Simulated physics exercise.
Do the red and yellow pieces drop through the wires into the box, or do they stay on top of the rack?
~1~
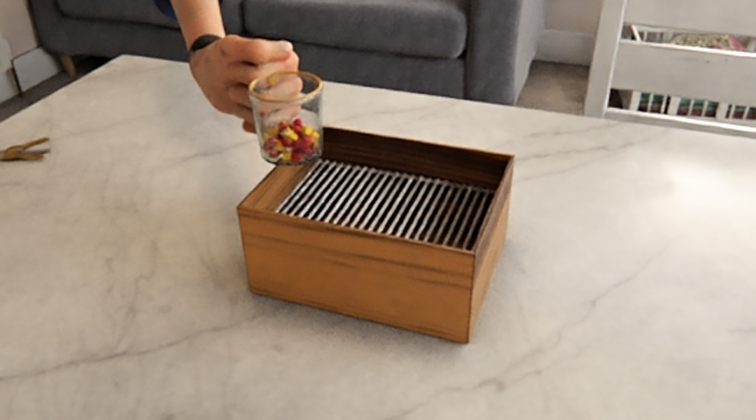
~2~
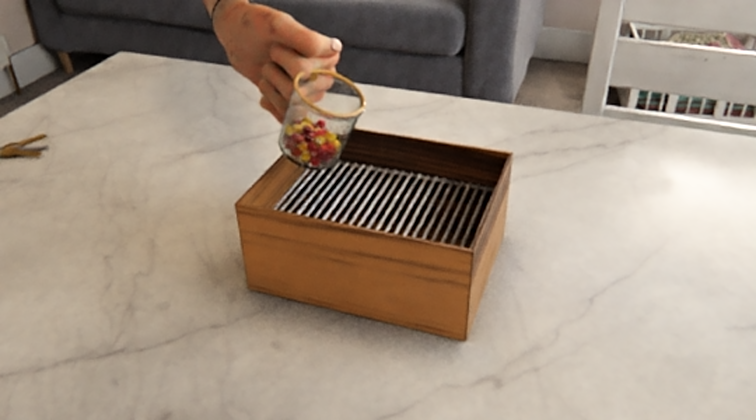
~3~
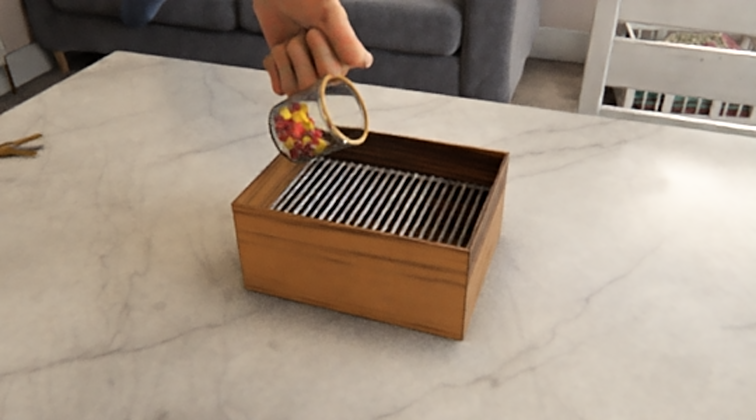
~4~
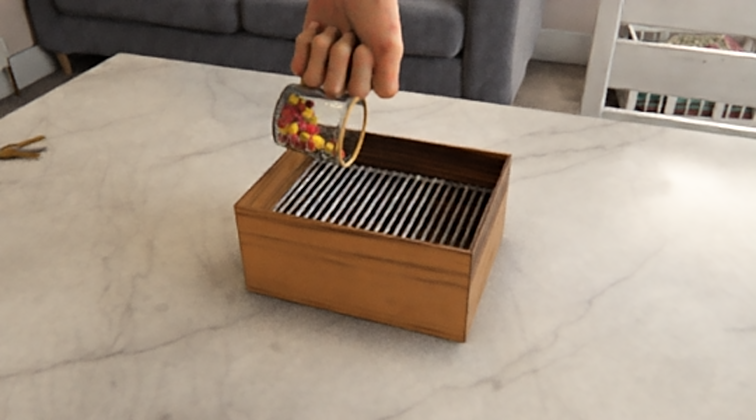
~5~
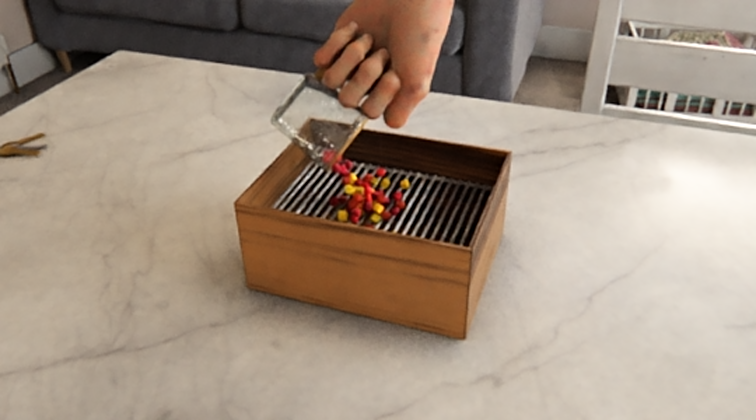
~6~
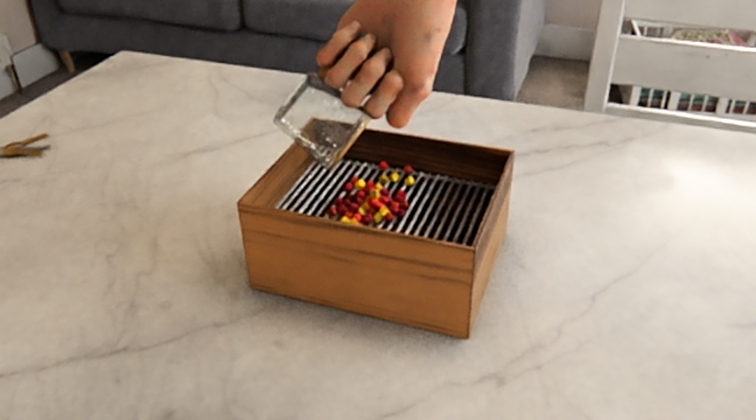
They stay on top of the rack. Both the red and the yellow pieces end up lying on the wires.
